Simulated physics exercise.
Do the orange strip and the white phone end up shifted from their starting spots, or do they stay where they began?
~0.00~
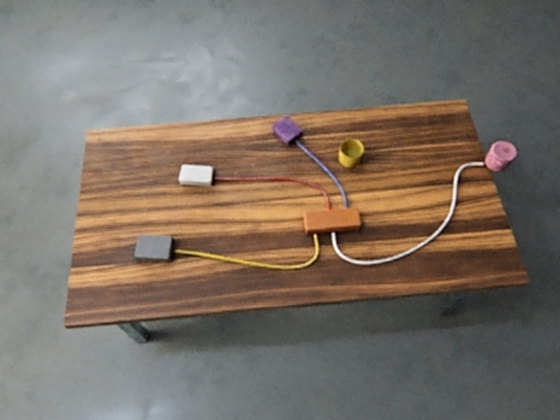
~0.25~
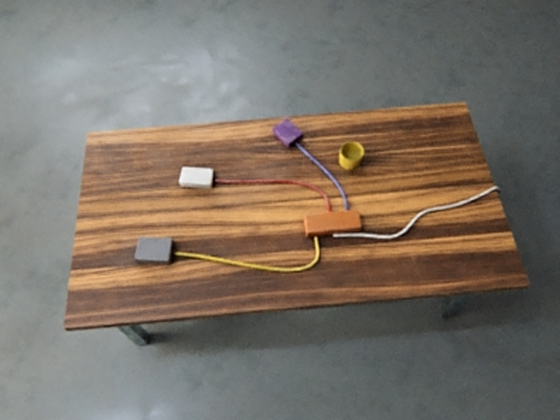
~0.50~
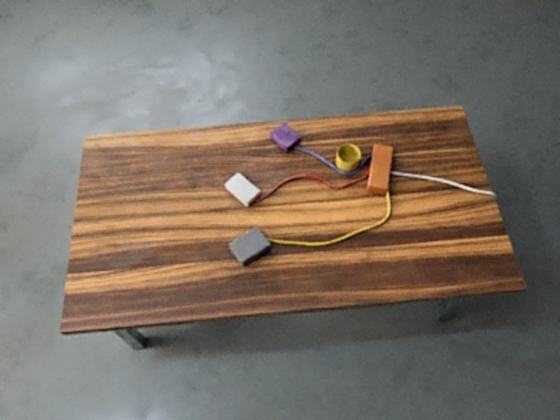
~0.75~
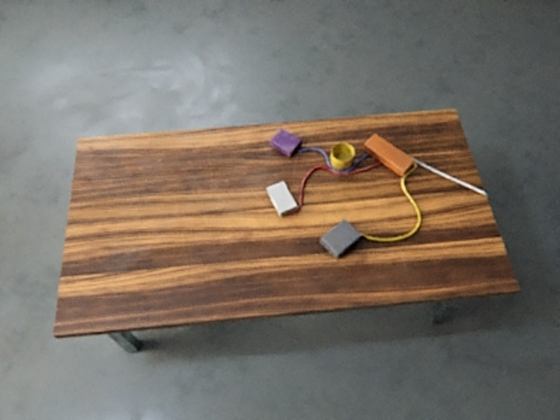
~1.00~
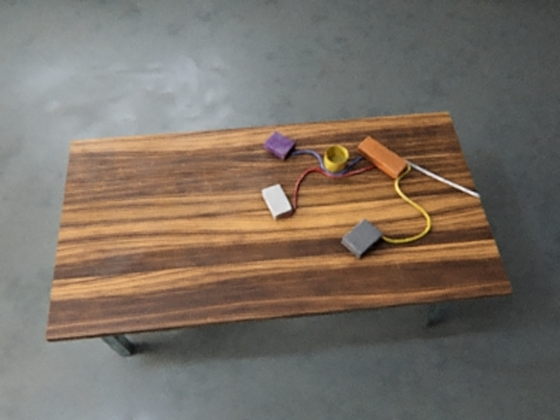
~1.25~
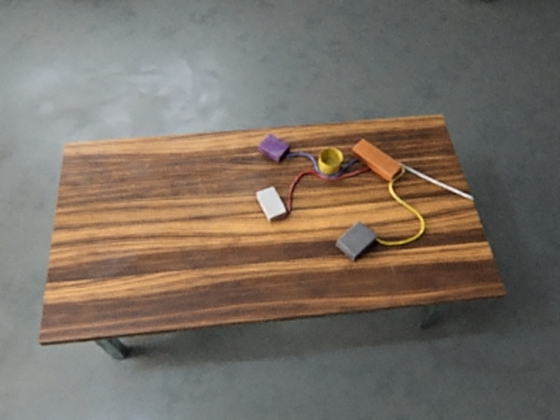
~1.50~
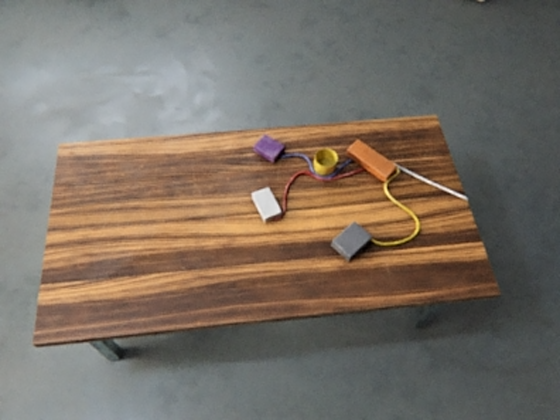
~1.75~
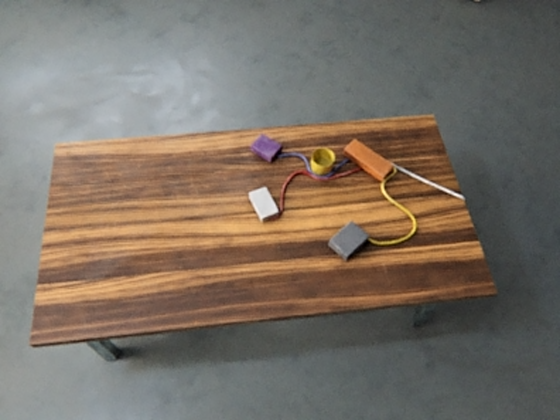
Both end up shifted. The orange strip is dragged up and to the right, and the white phone also slides to the right, with both remaining on the table.
